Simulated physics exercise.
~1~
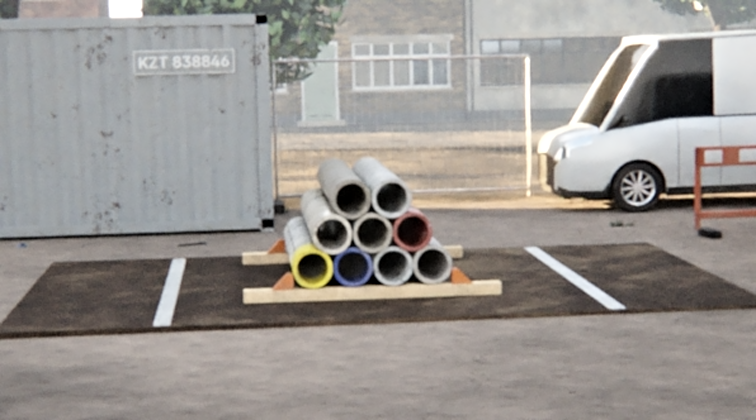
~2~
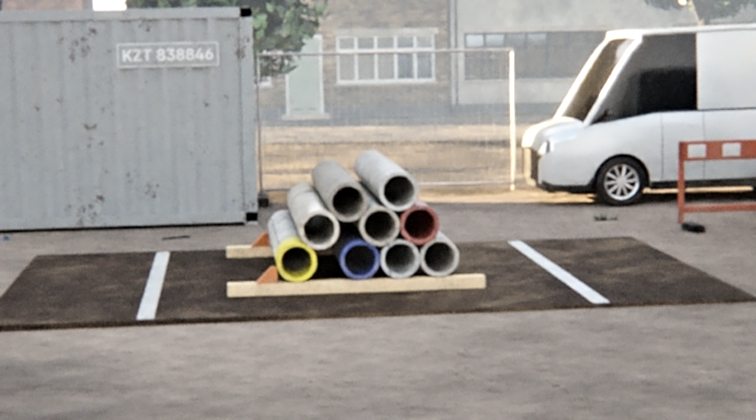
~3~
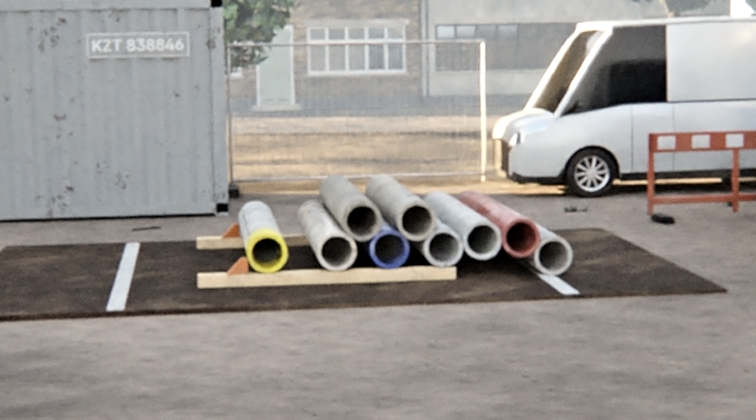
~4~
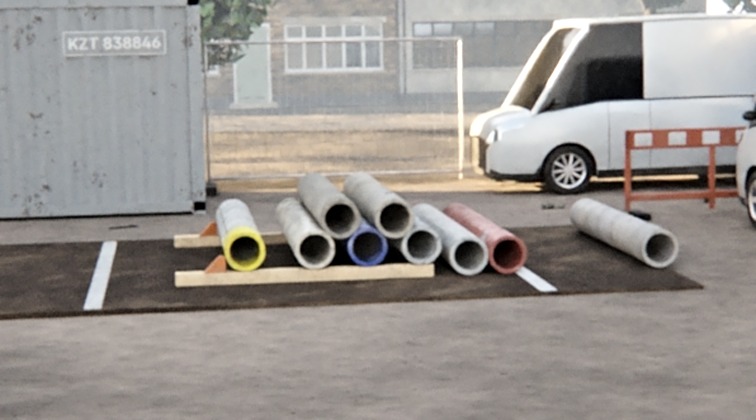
A grey shipping container stands at the left of a yard, seen from the front, with a white van and an orange barrier at right before a fence and brick building. Between white lines on a dark pad, nine pipes sit stacked on timber bearers, mostly grey, with yellow and blue ones below and a red one above. The right chock goes, and the stack slumps rightward as the view pans slightly right. Yellow stays by the left chock while blue rolls a little right. The red pipe and several grey ones spill off the bearers, and one grey pipe ends beyond the right line.
